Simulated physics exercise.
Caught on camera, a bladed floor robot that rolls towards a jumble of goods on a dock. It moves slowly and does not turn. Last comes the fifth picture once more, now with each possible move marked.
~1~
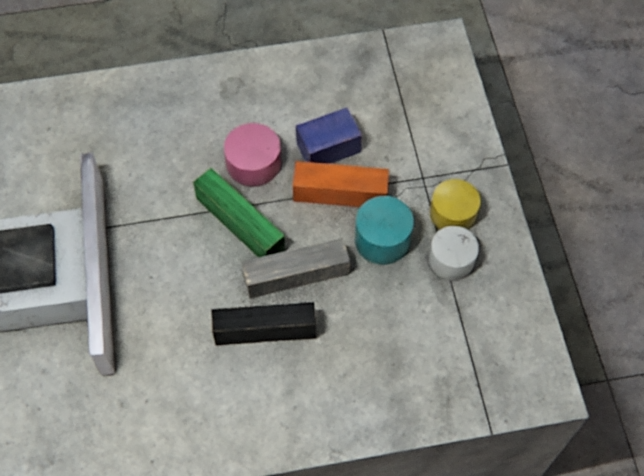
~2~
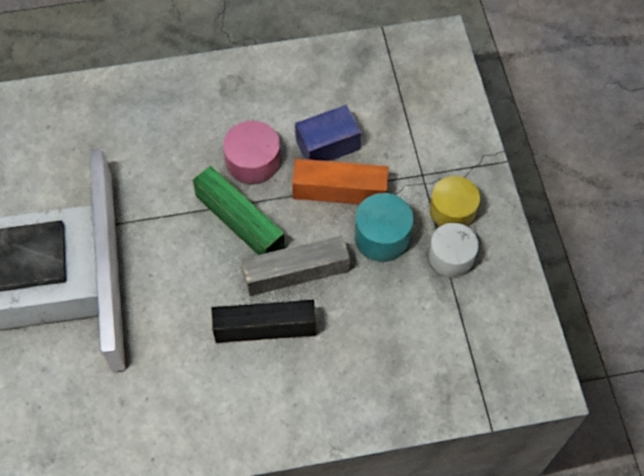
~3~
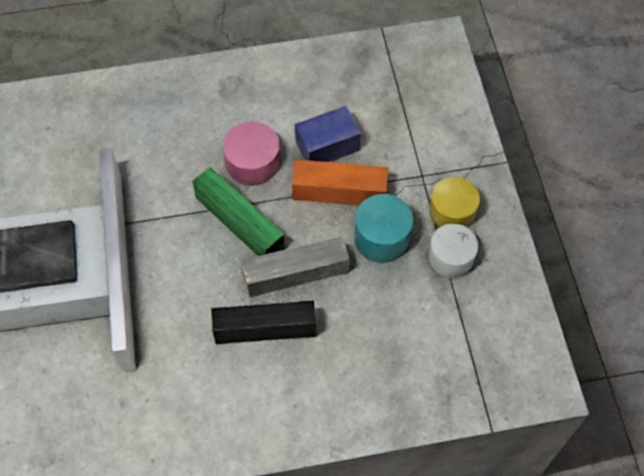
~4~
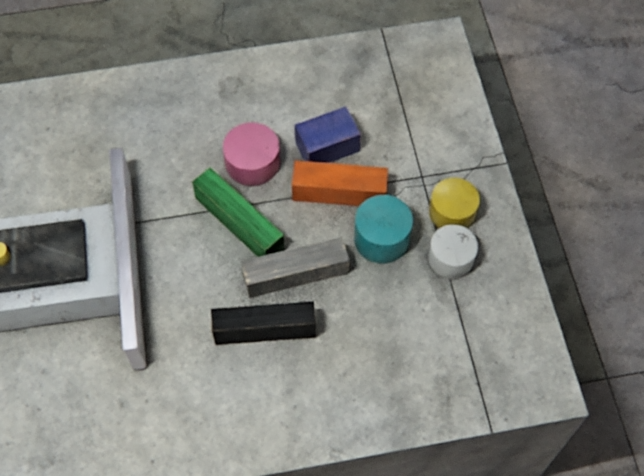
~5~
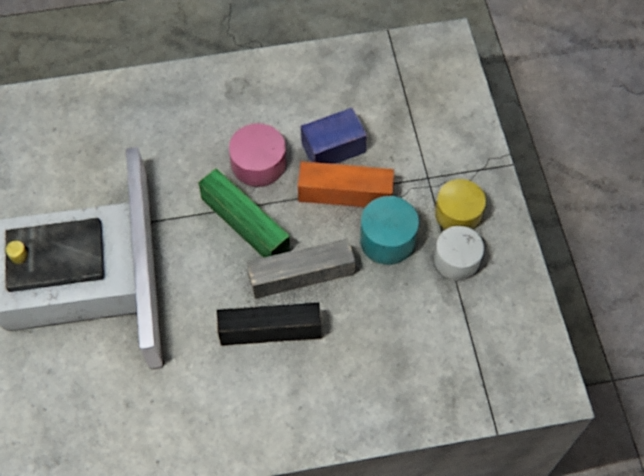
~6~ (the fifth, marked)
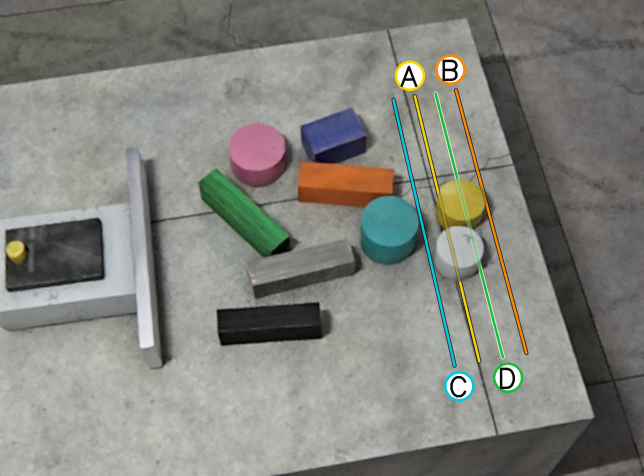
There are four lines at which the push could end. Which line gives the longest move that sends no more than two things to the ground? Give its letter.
As far as mark A.
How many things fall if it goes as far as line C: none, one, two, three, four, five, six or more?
In all, one.
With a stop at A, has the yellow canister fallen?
Yes.
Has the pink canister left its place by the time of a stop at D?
By then, yes.
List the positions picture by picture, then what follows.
In the first frame, pink canister (252, 155); turquoise canister (384, 230); blue crate (328, 139).
In the second frame, robot (23, 256); black stick (265, 322).
In the third frame, robot (35, 255); orange stick (340, 183).
In the fourth frame, robot (45, 254); grey bar (295, 267).
In the fifth frame, robot (61, 253); pink canister (258, 155); turquoise canister (389, 230); blue crate (333, 139).
On the marked copy, A at (445, 219); B at (489, 212); C at (422, 223); D at (467, 216).
Following A. Soon after the start, robot (174, 235); black stick (321, 312); pink canister (273, 147).
Later, robot (286, 217); white canister (497, 249); yellow canister (464, 207).
In the end, robot (371, 203); white canister over the edge; yellow canister over the edge; two fallen.
As for the rest, B drops six; C is within the limit but short; D drops three.
